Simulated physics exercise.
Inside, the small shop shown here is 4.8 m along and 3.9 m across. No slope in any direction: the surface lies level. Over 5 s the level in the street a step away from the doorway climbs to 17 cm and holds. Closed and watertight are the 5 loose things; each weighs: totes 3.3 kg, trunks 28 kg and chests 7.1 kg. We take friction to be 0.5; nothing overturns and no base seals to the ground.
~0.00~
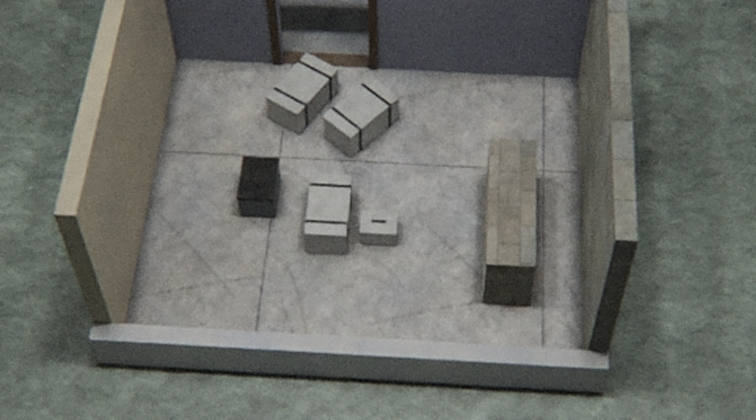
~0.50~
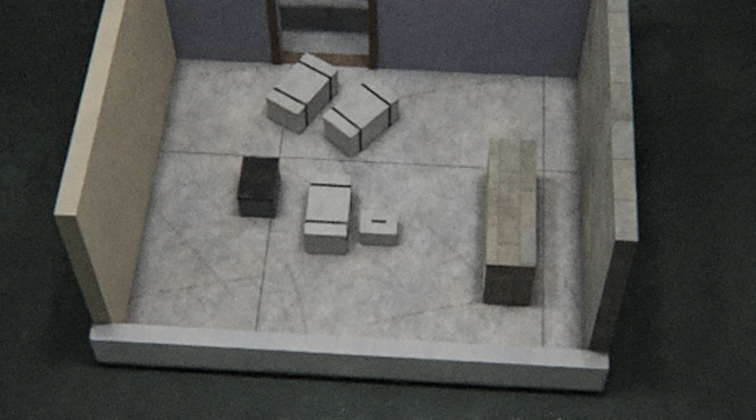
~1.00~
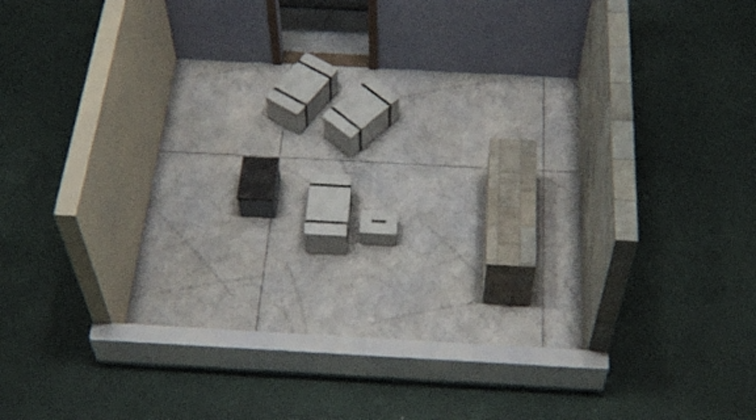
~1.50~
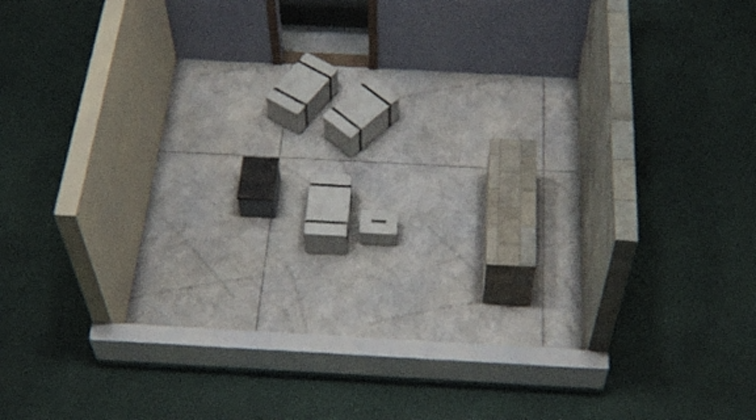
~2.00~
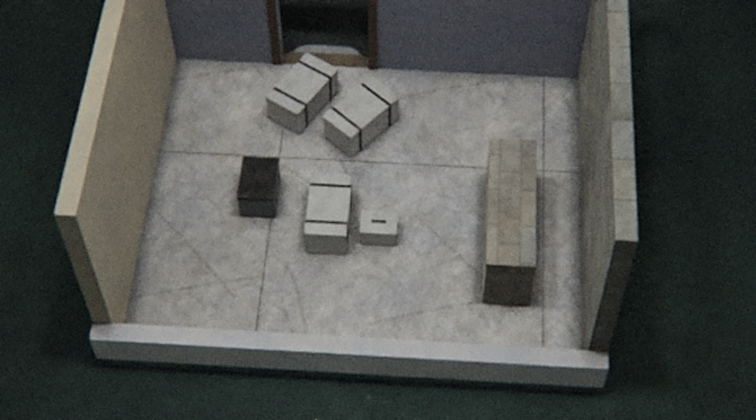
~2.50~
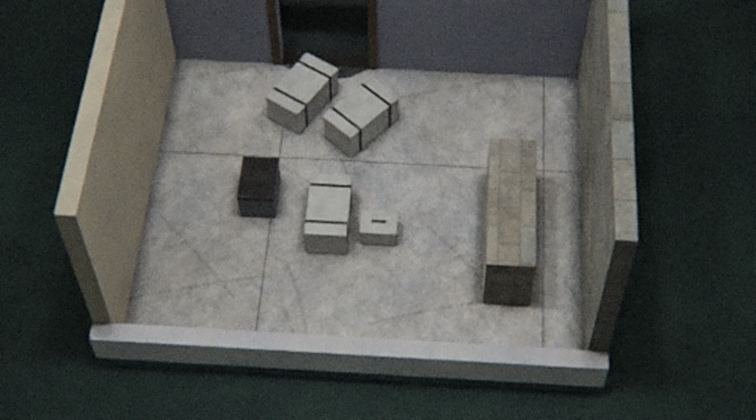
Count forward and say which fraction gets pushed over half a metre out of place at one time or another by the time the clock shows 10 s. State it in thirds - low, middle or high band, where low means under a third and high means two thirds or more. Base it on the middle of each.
Middle band.
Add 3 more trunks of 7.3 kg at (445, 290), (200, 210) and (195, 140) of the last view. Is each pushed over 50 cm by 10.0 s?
Order as asked - falls below the limit, exceeds the limit, exceeds the limit.
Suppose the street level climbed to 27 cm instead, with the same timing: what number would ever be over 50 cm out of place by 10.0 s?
I count 5 of them in that case.
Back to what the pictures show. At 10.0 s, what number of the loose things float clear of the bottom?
Count: 1.
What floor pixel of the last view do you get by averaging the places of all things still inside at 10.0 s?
Near (308, 213).
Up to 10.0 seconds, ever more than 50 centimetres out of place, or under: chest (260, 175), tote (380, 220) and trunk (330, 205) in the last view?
First farther, then not as far, then not as far.
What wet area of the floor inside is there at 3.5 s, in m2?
Flooded: Near 0.5 m2.
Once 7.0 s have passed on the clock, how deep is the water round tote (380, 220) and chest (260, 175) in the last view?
0 and 3 cm.
After 3.5 s 0 of 5 are over 50 cm from their spots; 0 afloat.
After 4.5 s 0 of 5 are over 50 cm from their spots; 0 afloat.
After 7.0 s 1 of 5 are over 50 cm from their spots; 0 afloat.
After 10.0 s 3 of 5 are over 50 cm from their spots, and 3 have been at some point; 1 afloat.
